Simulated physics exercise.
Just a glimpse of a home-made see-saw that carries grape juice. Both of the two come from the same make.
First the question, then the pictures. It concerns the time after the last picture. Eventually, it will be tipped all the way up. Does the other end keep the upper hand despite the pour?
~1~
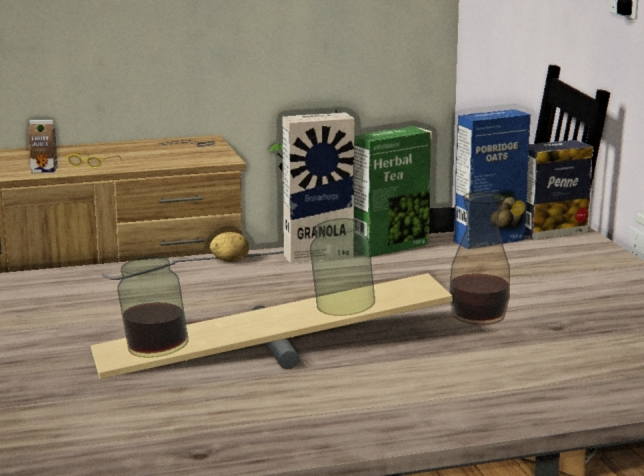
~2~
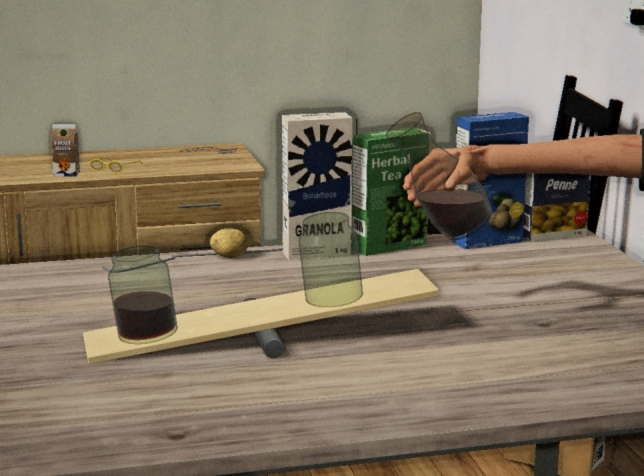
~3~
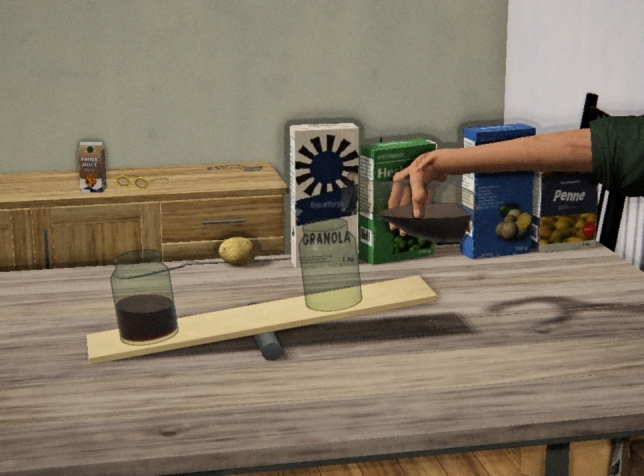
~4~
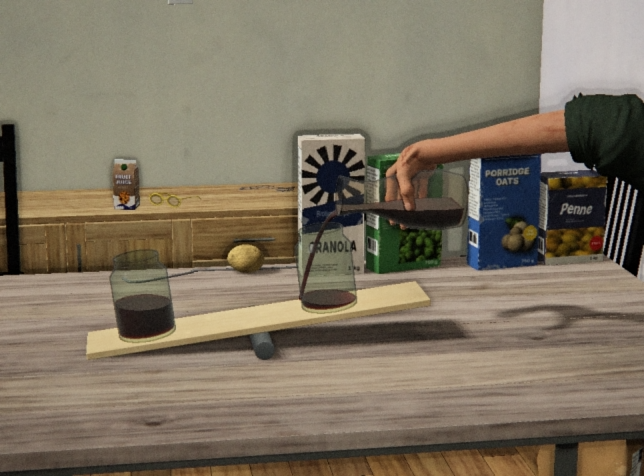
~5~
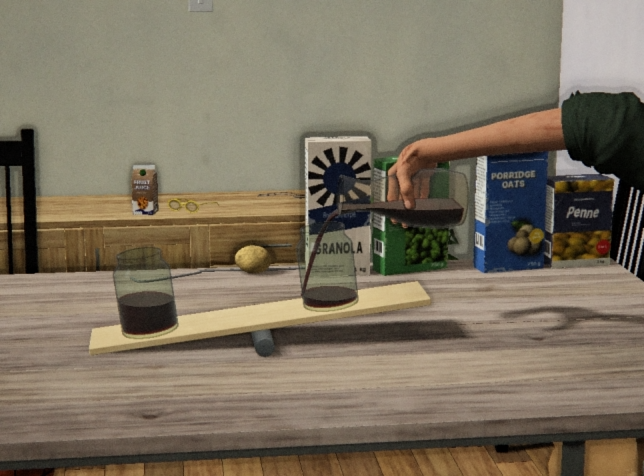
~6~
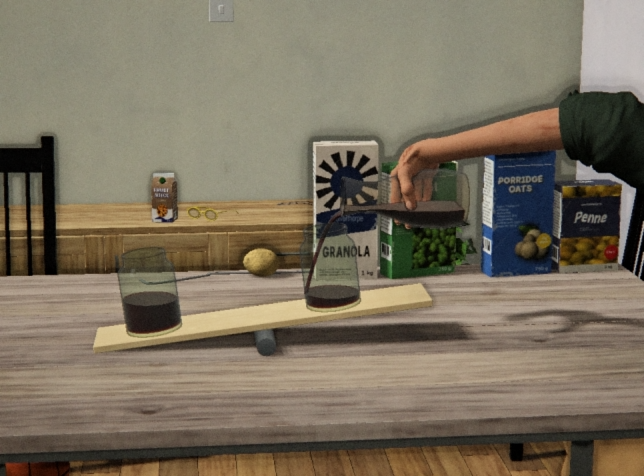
It fails to budge.
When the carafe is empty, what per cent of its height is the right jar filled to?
Level at the end: Close to 40 %.
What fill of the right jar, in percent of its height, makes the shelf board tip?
Roughly 65 percent, I'd say.
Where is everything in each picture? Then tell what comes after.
In the first picture, before the pour; carafe (481, 255) about a quarter full; right jar (341, 264) empty, raised; left jar (152, 303) about a third full, on the low side.
In the second picture, the carafe is on its way; round bar (273, 347); right jar (330, 257) empty.
In the third picture, the grape juice nears the lip; carafe (405, 204) tipped 75° with all of its load; right jar (329, 262) empty.
In the fourth picture, pouring; round bar (264, 349); right jar nearly empty, surface at (329, 298); left jar about a third full, surface at (143, 303).
In the fifth picture, pouring; carafe (399, 197) tipped 85° with about three quarters of its load; right jar (326, 264) nearly empty.
In the sixth picture, pouring; round bar (266, 346); right jar nearly empty, surface at (332, 292); left jar about a third full, surface at (150, 299).
A moment on, the right jar is about a quarter full; the shelf board leans as before.
Further on, the right jar is about a third full; the shelf board leans as before.
When it is over, the right jar is about half full; the shelf board leans as before.
